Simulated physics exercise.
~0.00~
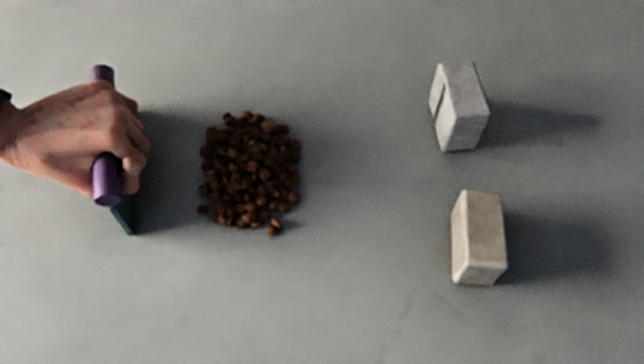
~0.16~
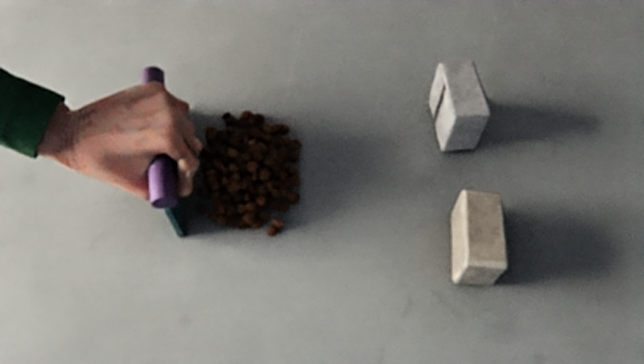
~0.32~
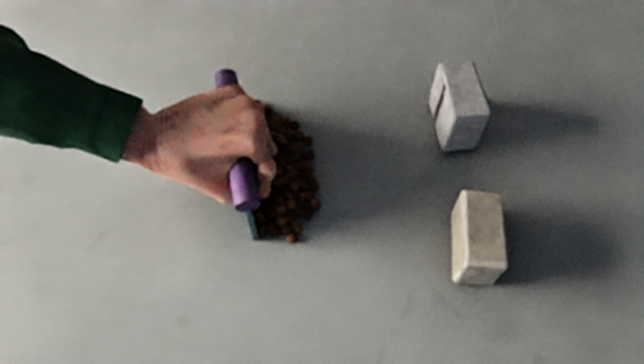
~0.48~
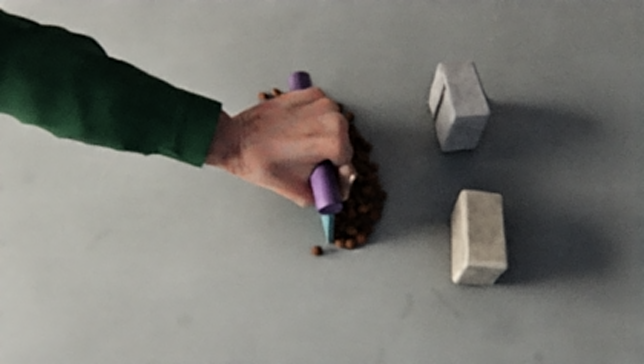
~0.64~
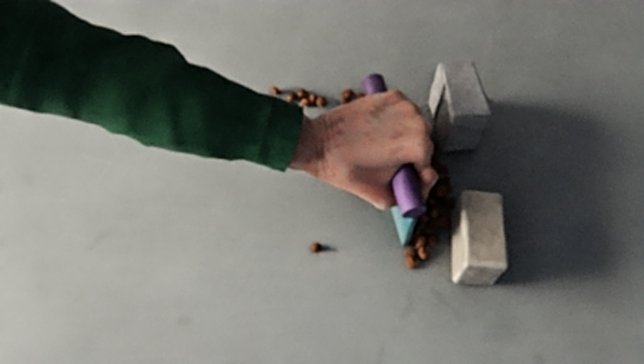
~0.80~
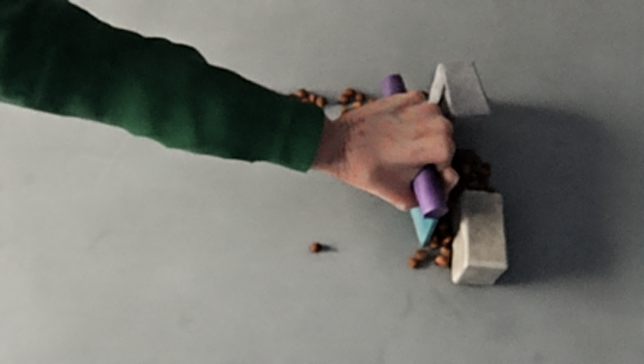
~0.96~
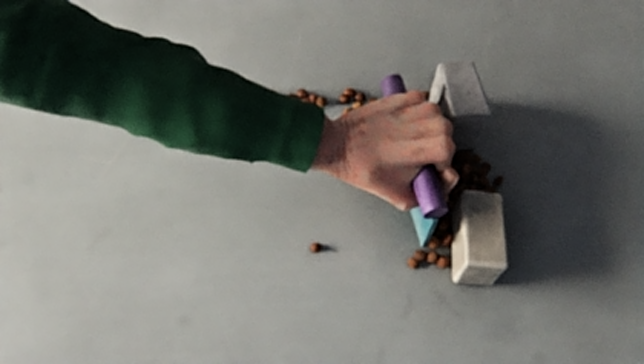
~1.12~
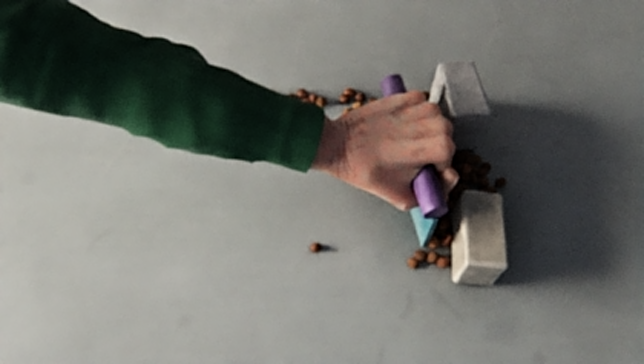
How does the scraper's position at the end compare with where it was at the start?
At the start the scraper was at the left, clear of the pile of brown pieces. By the end it was well over to the right, up close to the two pale blocks.
